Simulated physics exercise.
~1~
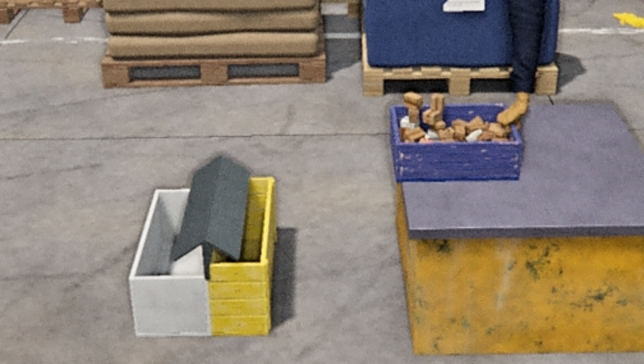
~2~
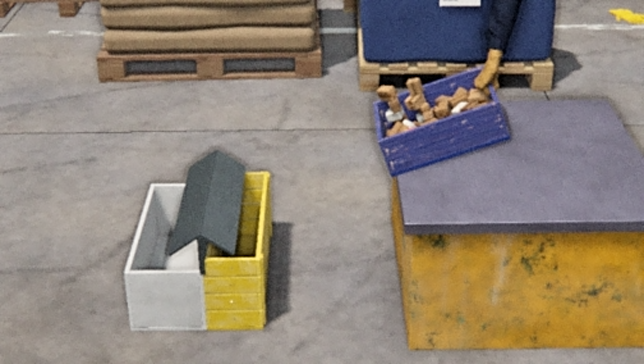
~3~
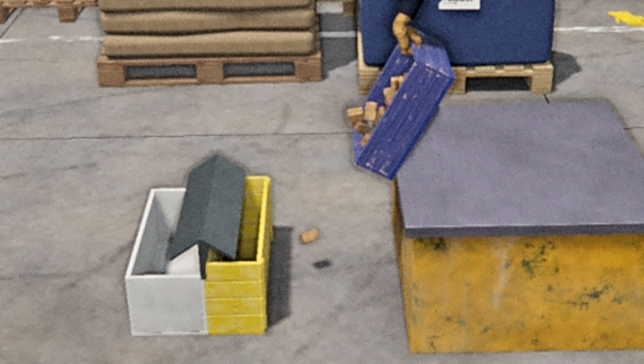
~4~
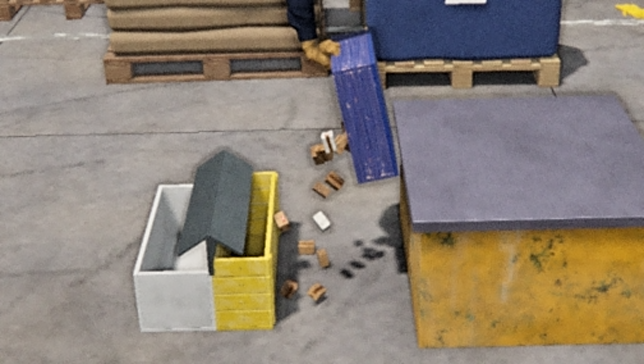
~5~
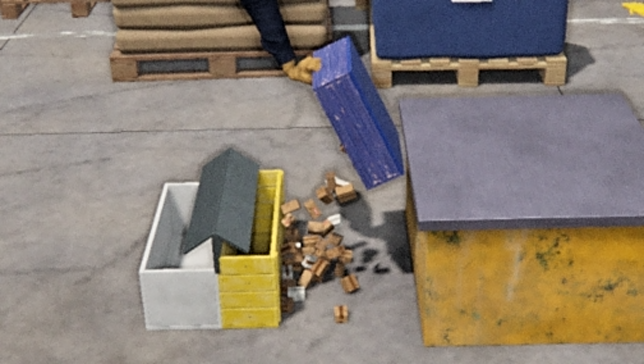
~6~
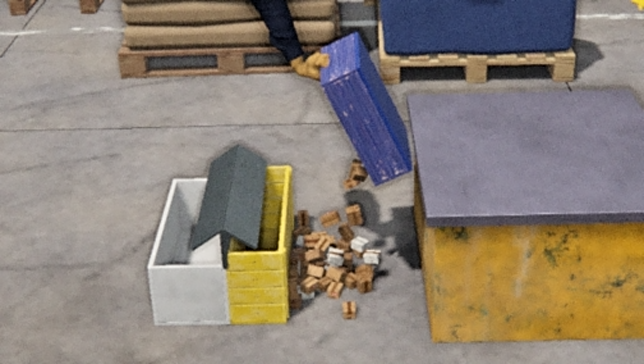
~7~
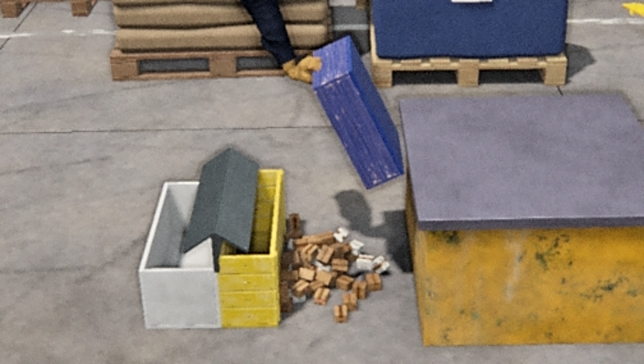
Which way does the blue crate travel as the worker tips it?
The blue crate moves to the left, off the bench and toward the side where the troughs stand.
